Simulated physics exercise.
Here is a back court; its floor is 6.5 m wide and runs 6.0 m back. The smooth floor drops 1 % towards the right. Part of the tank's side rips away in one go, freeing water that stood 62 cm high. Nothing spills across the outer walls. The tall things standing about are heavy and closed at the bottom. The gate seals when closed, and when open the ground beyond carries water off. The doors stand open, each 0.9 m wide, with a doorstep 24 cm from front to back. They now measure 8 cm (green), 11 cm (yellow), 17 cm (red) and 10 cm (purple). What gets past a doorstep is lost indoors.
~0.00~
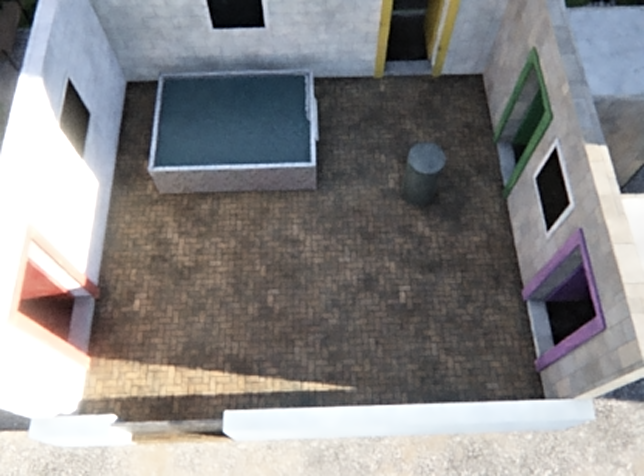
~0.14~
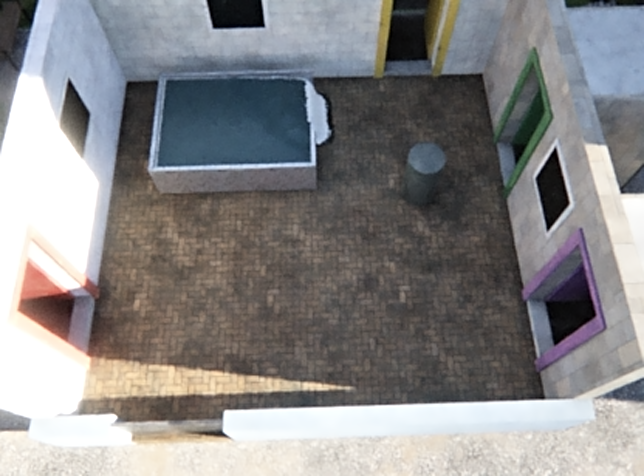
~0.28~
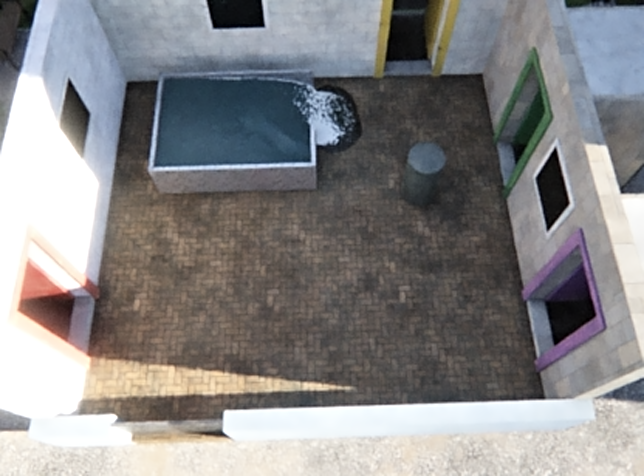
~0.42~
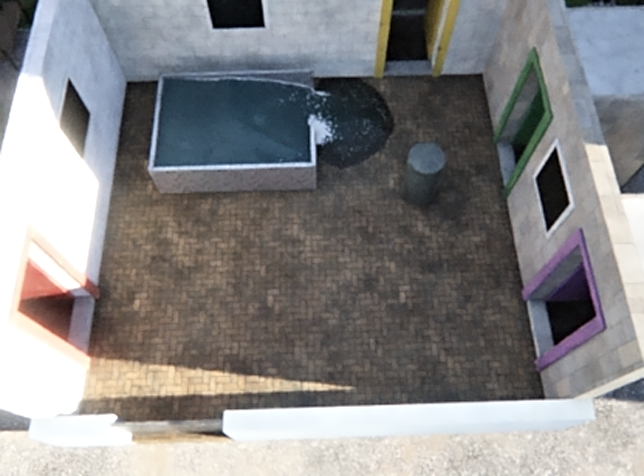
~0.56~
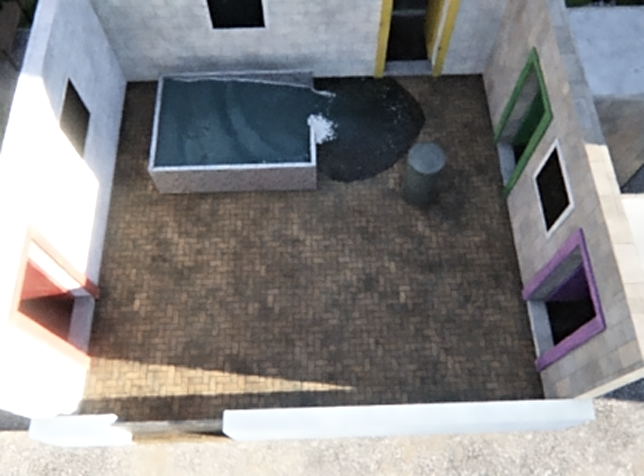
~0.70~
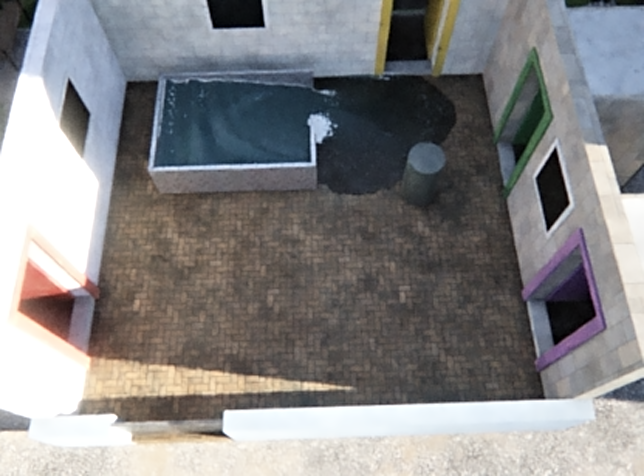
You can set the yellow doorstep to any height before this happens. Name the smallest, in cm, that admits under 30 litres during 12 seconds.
Some 16 cm above the ground.
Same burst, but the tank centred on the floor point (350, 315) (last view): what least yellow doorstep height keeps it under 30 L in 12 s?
About 12.5 cm.
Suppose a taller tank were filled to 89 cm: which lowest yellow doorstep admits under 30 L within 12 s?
About 24 cm.
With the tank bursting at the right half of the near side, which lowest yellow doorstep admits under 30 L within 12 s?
Some 7.0 cm.
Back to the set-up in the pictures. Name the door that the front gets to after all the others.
Last comes the red one.
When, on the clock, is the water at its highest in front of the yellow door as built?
Near 1.2 s.
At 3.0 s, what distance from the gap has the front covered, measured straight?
About 5.2 m.
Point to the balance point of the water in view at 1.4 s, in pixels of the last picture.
At about (282, 134).
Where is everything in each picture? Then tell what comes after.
The first frame shows the tank at (235, 121) is whole and still, 62 cm deep; the yellow door at (415, 34) is dry.
In the second frame, the front is at (328, 139), 0.3 m from the gap at (310, 111); 0.2 m2 of floor is wet, 62 cm left at the back.
In the third frame, water pours out at (311, 112) and has run 0.8 m, to (356, 132); about 10 cm deep outside, 62 cm at the back.
In the fourth frame, the gap is at (311, 113), the front 1.3 m out at (386, 129); the back of the tank holds 62 cm.
In the fifth frame, the gap is at (311, 113), the front 1.9 m out at (420, 120); the back of the tank holds 62 cm.
In the sixth frame, water pours out at (311, 112) and has run 2.5 m, to (450, 119); about 5 cm deep outside, 58 cm at the back; water is at the yellow door at (415, 34).
After 1.4 s water covers 20 % of the floor, deepest (44 cm) near (483, 75); 17 cm at the yellow door, 2 litres in over its 11 cm doorstep.
After 3.0 s water covers 30 % of the floor, deepest (36 cm) near (487, 99); 14 cm at the yellow door, 25 litres in over its 11 cm doorstep.
After 12.0 s water covers 100 % of the floor, deepest (12 cm) near (547, 409); 9 cm at the yellow door, 85 litres in over its 11 cm doorstep.
At the yellow door as built, the water arrived by 0.7 s and peaked near 18 cm at 1.2 s.
With a doorstep of 13.5 cm, 52 litres would have come in within the 12 s; with 18 cm, 13 litres. So under 30 litres takes about 16 cm.
